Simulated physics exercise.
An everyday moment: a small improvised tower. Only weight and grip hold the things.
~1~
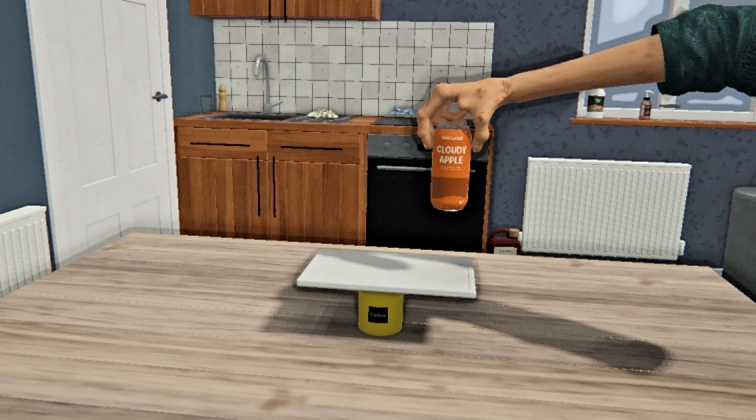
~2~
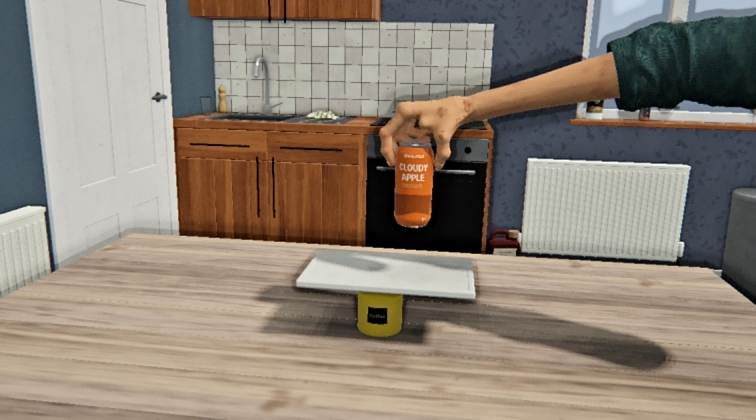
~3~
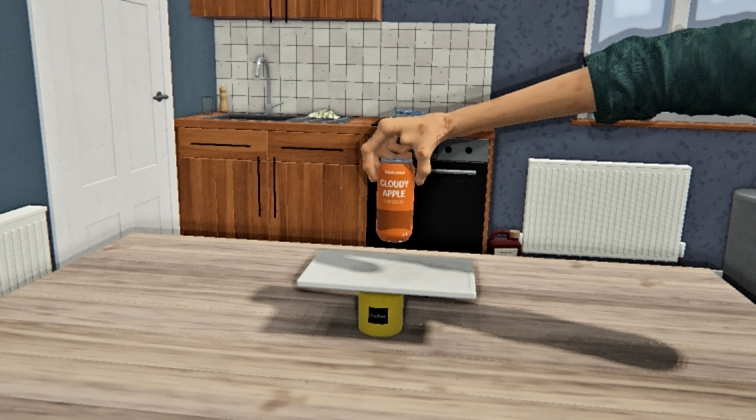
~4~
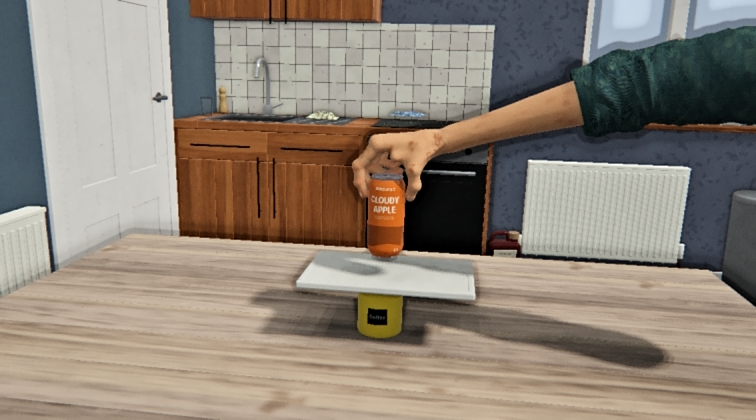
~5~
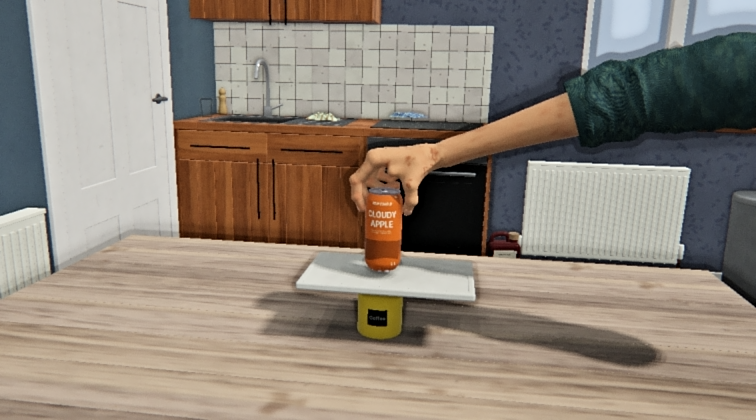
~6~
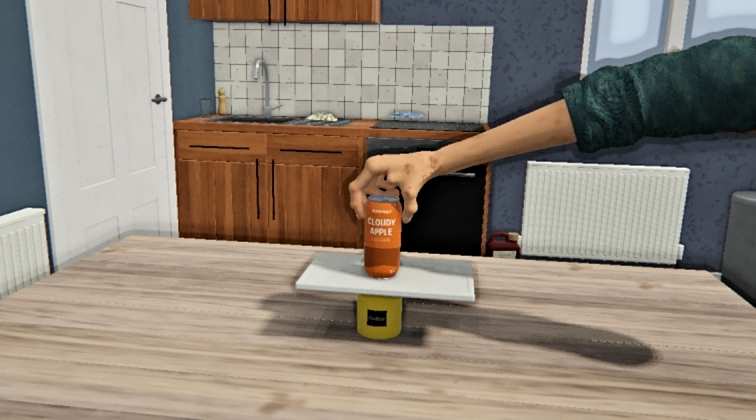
In this clip, a hand holding an orange can labelled "Cloudy Apple" moves left and downward over a white board resting on a yellow jar, then sets the can on the board above the jar, still gripping it.
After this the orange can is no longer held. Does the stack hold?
In the end the stack holds.
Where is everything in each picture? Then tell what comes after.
The first picture shows on its way; orange can (451, 168); yellow jar (381, 301).
The second picture shows on its way; orange can (414, 184); yellow jar (380, 302).
The third picture shows on its way; orange can (395, 200); yellow jar (381, 302).
The fourth picture shows on its way; orange can (386, 215); yellow jar (380, 303).
The fifth picture shows on its way; orange can (383, 230); yellow jar (380, 304).
The sixth picture shows set down, still held; orange can (383, 237); yellow jar (380, 304).
Then, 0.60 s after the last picture, nothing has stirred.
Then, 1.30 s after the last picture, orange can resting near (383, 237).
Then, 2.10 s after the last picture, things are still on the move.
At rest, all 3 in place. Seen from the same camera at the end, orange can near (383, 237). The stack stays up.
